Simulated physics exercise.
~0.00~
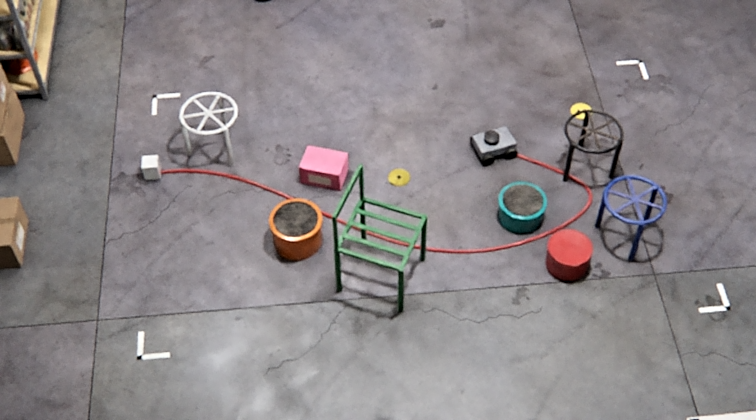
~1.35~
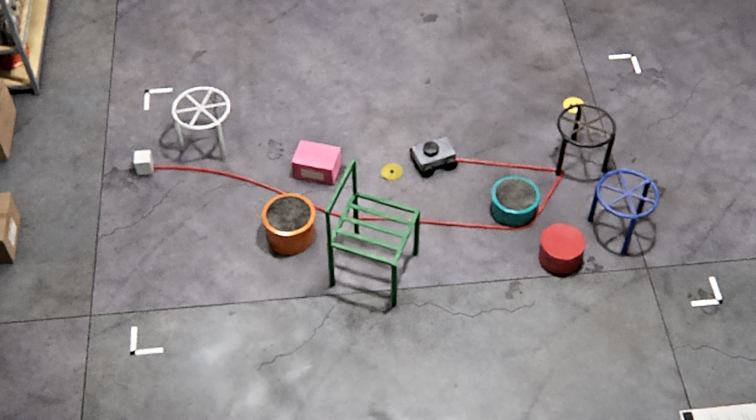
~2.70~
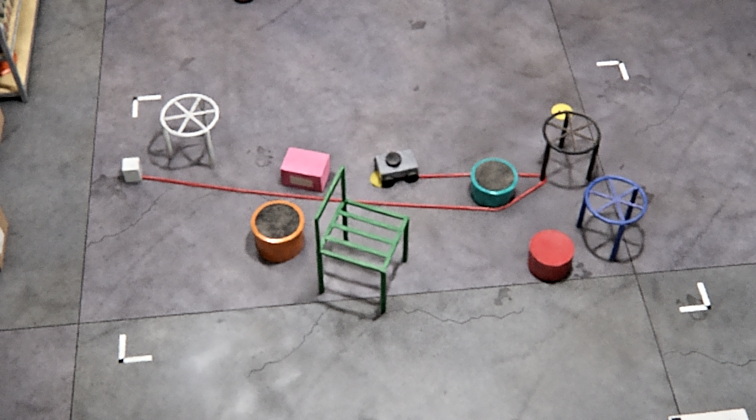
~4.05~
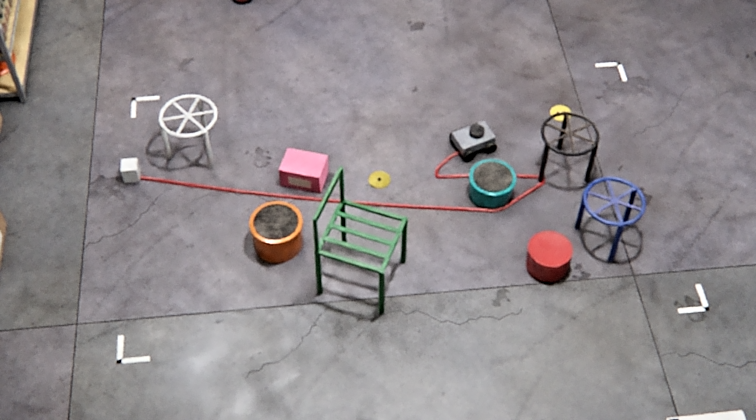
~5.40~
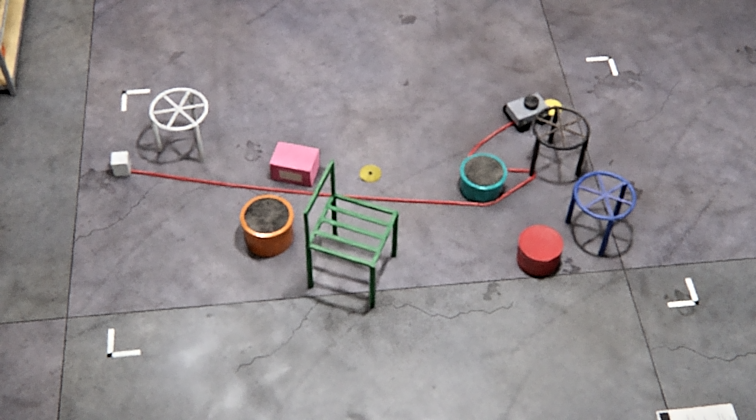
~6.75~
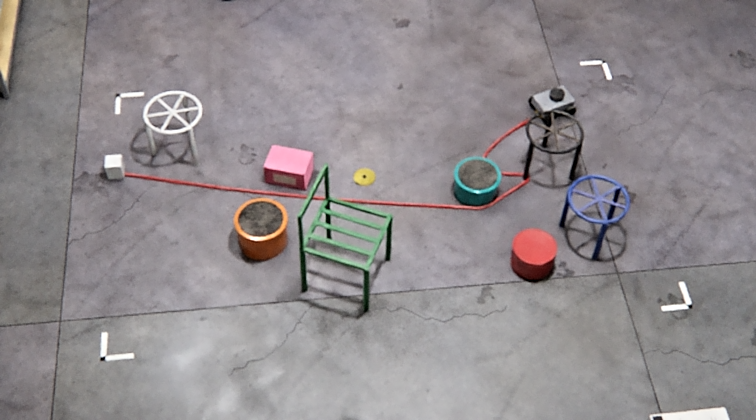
A small cart tows a red cord left, nudges the teal pot, then drives back right.
